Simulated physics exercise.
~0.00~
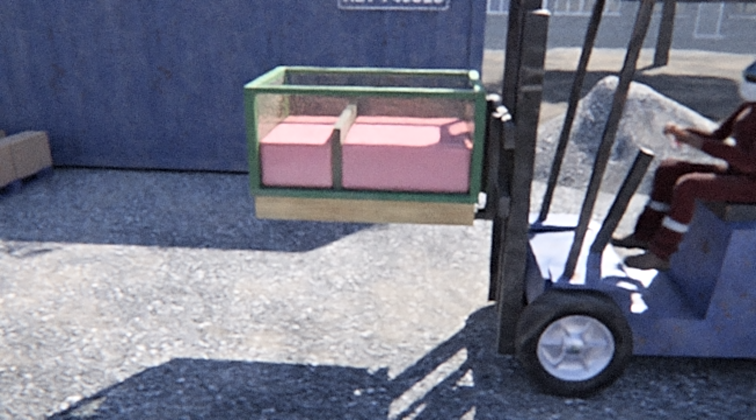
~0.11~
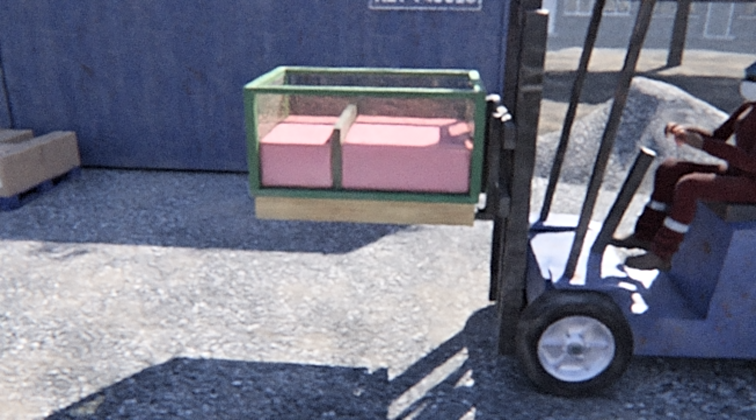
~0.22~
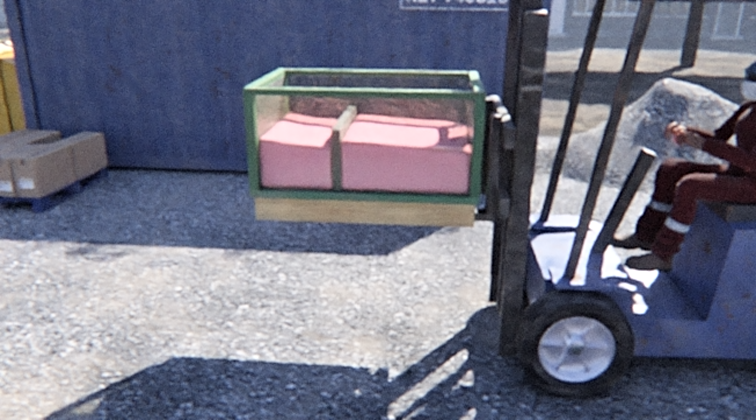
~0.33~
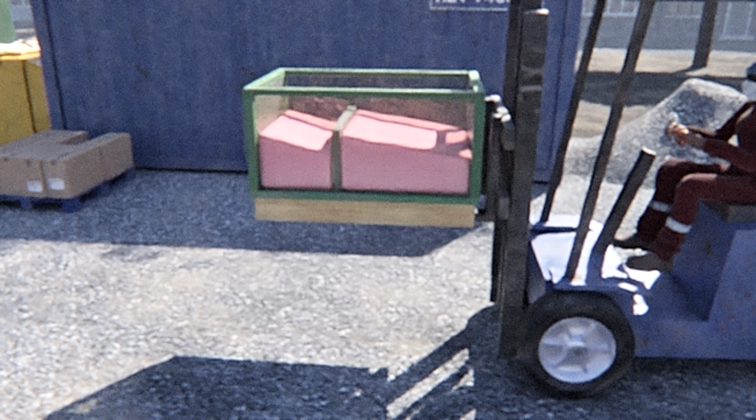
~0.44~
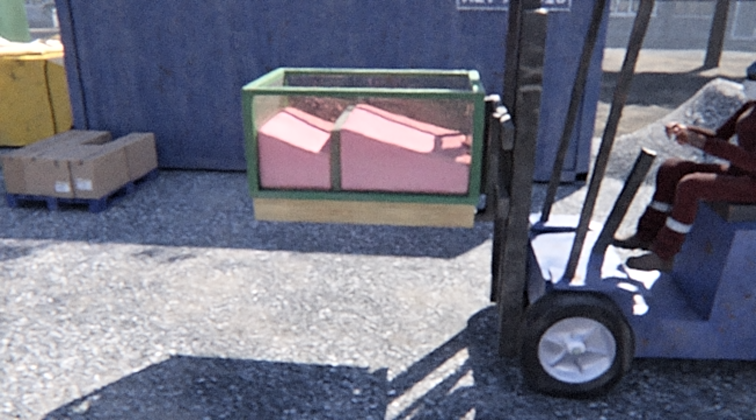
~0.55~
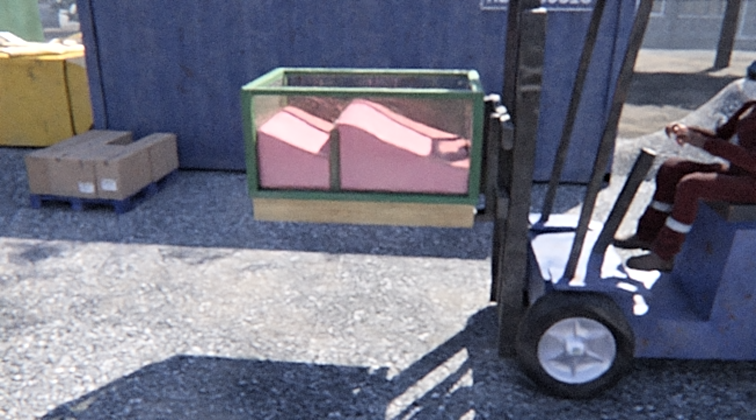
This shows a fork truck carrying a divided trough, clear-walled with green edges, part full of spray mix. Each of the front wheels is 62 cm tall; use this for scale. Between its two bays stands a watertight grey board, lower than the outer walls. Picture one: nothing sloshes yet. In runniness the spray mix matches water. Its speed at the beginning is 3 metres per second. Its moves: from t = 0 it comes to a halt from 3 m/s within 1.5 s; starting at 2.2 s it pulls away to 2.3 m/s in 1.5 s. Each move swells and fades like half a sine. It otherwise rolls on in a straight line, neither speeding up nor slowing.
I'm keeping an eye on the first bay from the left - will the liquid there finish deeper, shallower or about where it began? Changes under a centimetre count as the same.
It will finish deeper.
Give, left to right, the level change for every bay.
Going from the left, it's 3 up and then 2 down.
By 1.55 s left to right it is 30, 25 cm deep.
By 2.75 s left to right it is 30, 25 cm deep.
By 4.25 s left to right it is 30, 25 cm deep.
By 6.68 s left to right it is 30, 25 cm deep.
